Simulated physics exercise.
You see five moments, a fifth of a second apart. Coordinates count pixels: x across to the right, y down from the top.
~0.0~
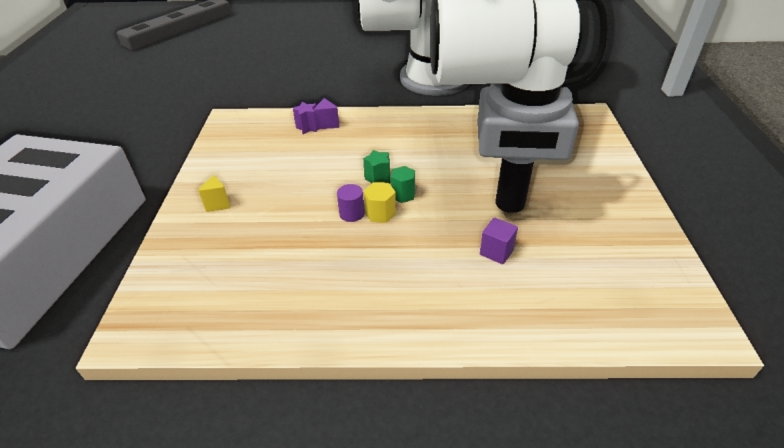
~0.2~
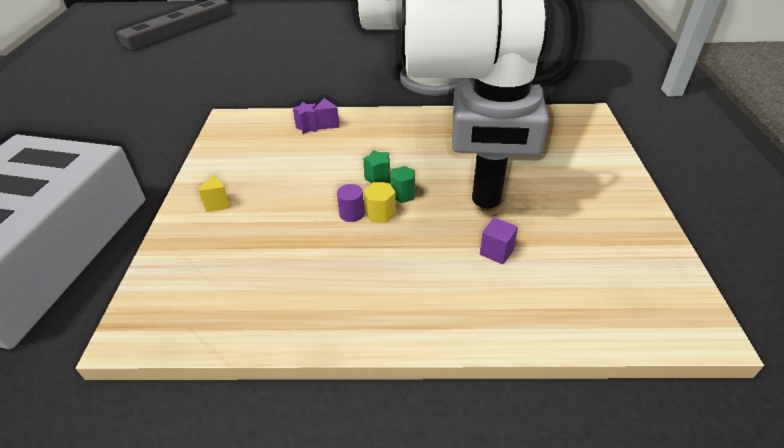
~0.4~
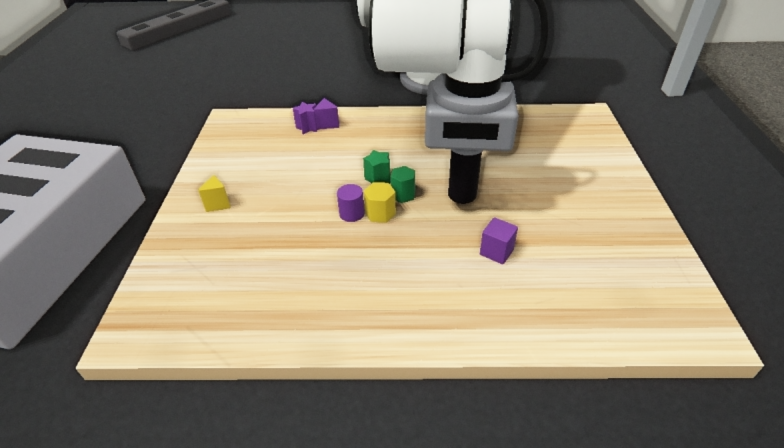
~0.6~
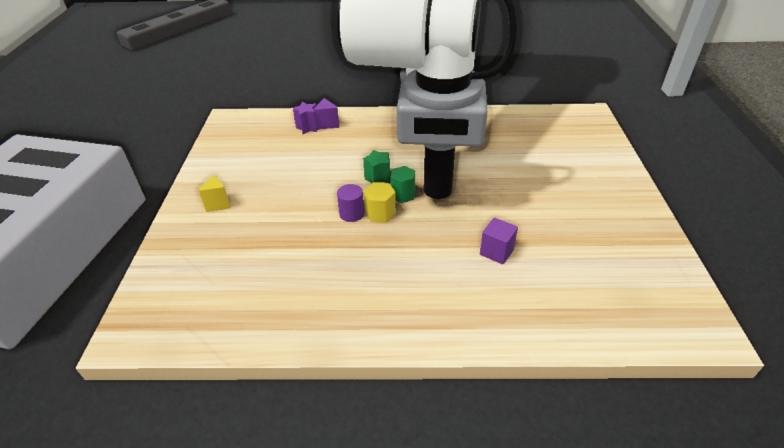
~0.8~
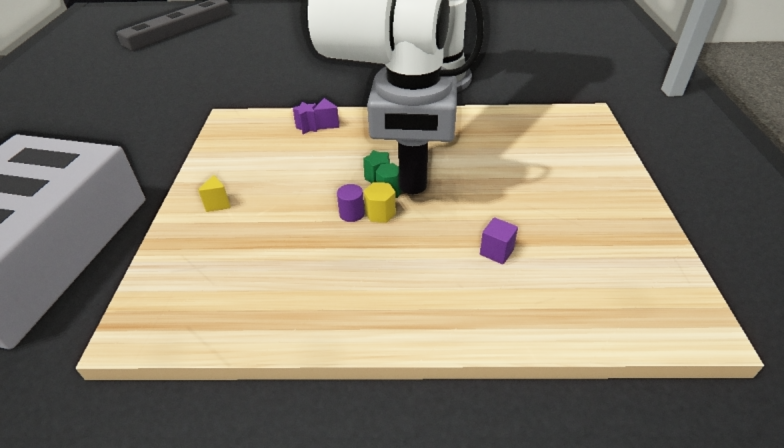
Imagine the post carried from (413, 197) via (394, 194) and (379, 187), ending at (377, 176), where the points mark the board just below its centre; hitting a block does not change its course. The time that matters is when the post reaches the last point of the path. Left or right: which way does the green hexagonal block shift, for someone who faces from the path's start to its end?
It moves off to the left.
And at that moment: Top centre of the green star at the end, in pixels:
Most likely (360, 144).
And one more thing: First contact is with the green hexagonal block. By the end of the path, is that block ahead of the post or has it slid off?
At that point it is off to one side or behind.
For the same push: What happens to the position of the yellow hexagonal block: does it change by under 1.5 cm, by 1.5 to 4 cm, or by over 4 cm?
The distance will be below 1.5 cm.
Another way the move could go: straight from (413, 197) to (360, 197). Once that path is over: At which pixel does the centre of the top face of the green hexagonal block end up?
The centre of its top face lies at (345, 163).
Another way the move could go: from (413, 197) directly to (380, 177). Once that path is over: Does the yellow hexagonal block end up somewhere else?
That would be a no.
The first path, step by step. Halfway along, post at (384, 180); green star at (366, 150), turned 25° clockwise; green hexagonal block at (361, 163).
At the end, post at (376, 164); green star at (360, 144), turned 50° clockwise; yellow hexagonal block not moved; green hexagonal block at (350, 159), turned 15° anticlockwise.
